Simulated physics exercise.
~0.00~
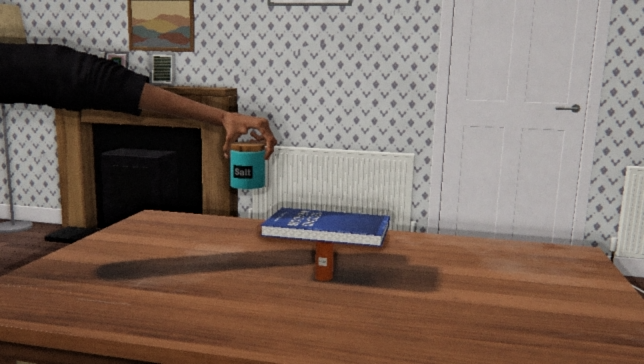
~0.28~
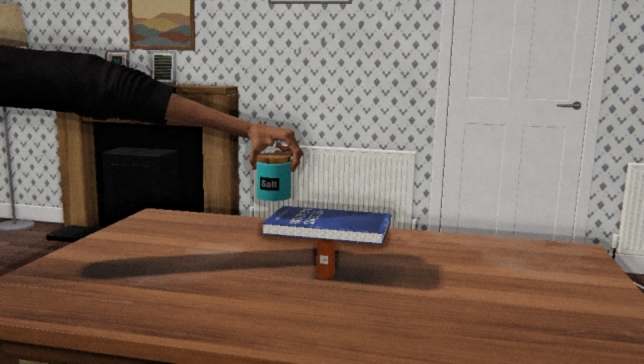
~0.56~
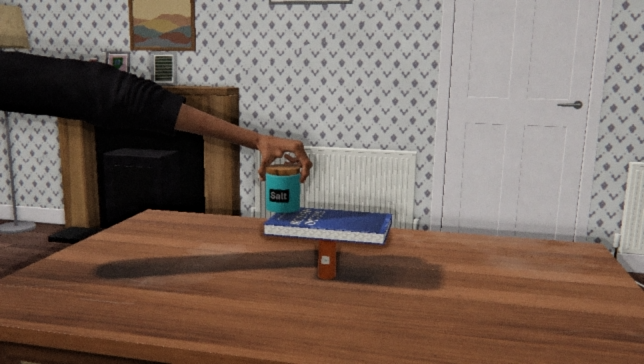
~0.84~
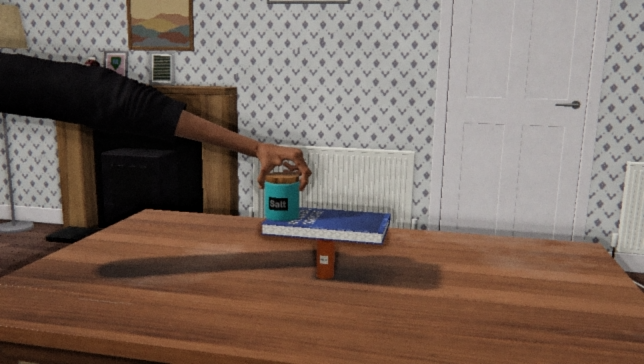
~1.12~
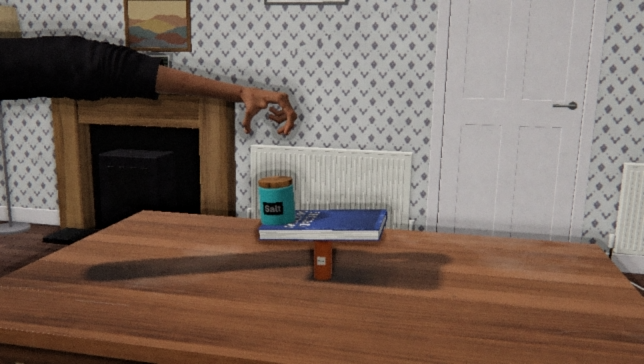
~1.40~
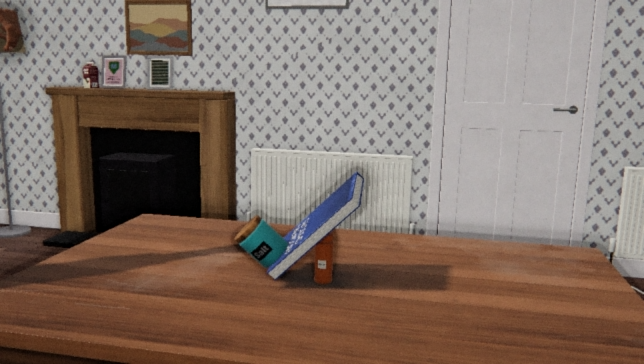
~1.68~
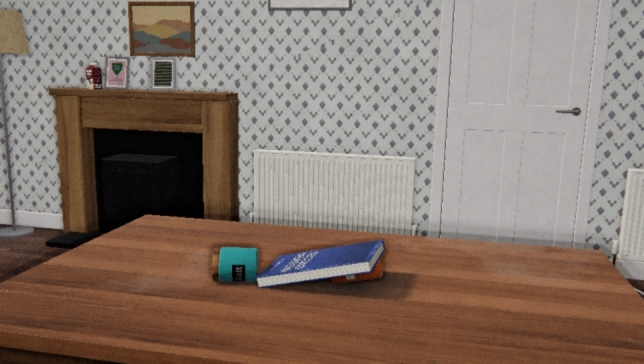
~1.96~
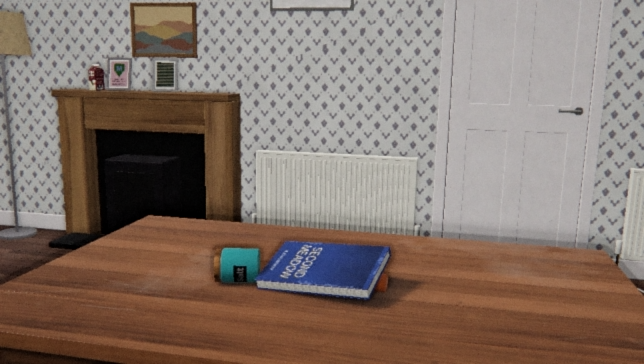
A hand lowers a turquoise jar onto the left end of a blue book balanced on an upright orange shaker, then lets go and withdraws. The book tips steeply left, the jar slides off onto its side, and the shaker topples, leaving all three fallen on the table.
